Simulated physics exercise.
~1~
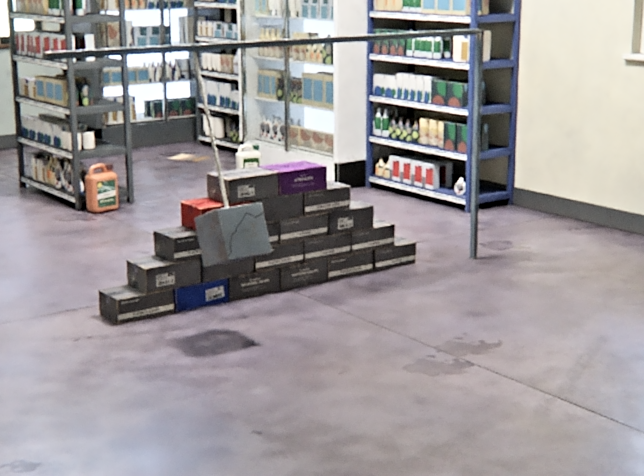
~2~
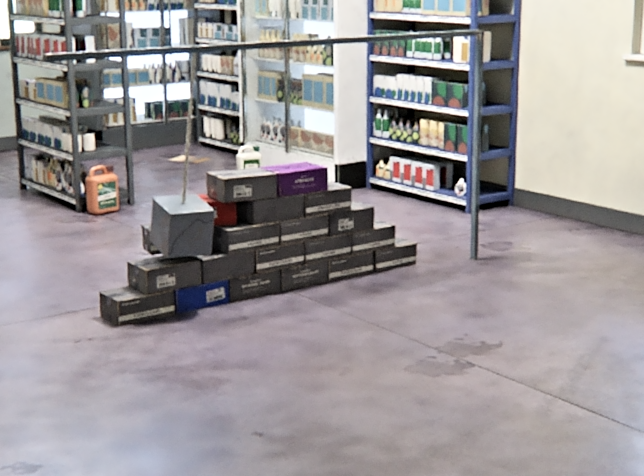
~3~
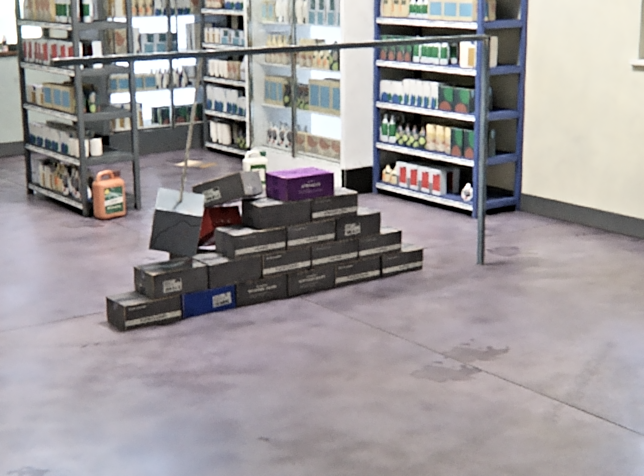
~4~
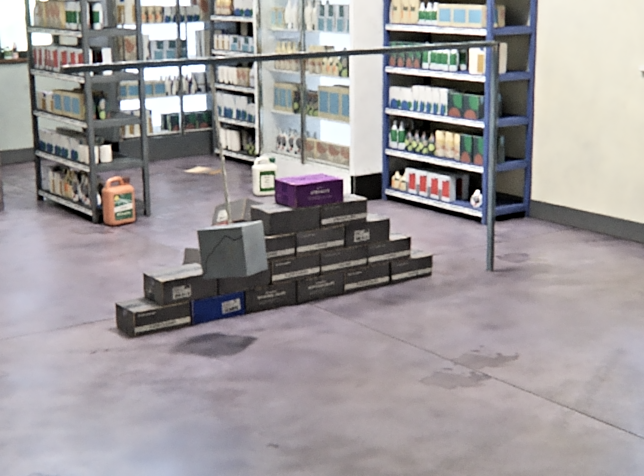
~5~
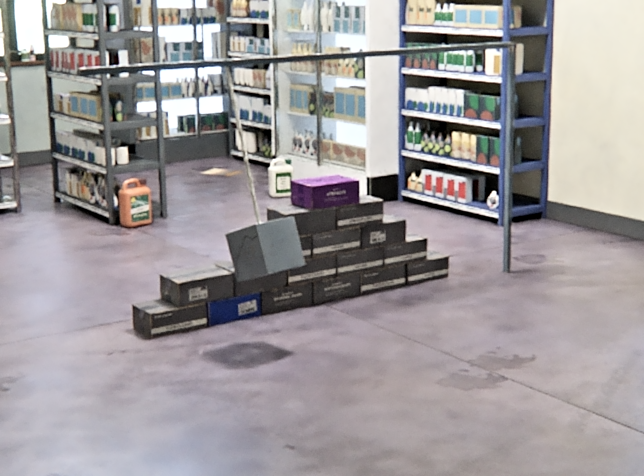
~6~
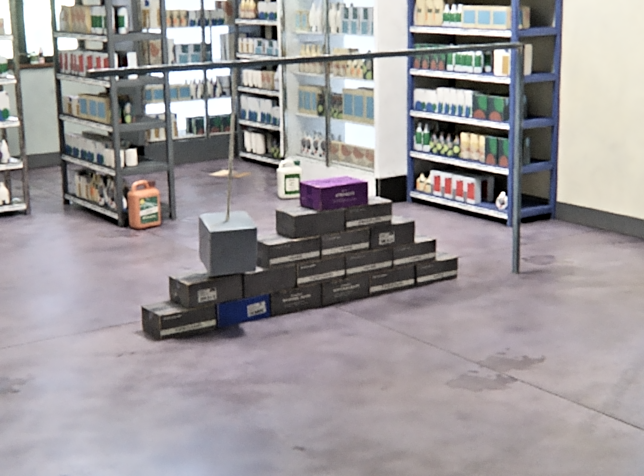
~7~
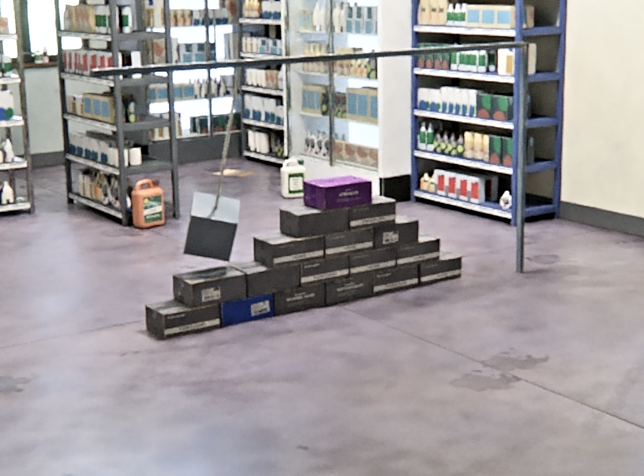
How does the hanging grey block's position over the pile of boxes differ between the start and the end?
At the start the block hangs against the left side of the pile, in front of the stacked boxes near the red one. At the end it is farther left and slightly higher, tilted above the low left end of the pile.
A flat pyramid of mostly dark shoe boxes stands on a grey-purple shop floor, seen from slightly above, with stocked shelves behind and a metal rail overhead. A grey block on a line hangs against its left side, near a red box, with a purple box on top and a blue one in the bottom row. The block swings left, and the red box and the dark box beside the purple one tip, then drop from view. It swings right and back left as the view pans slightly left. Finally it hangs tilted over the left end, with the purple and blue boxes still in place.
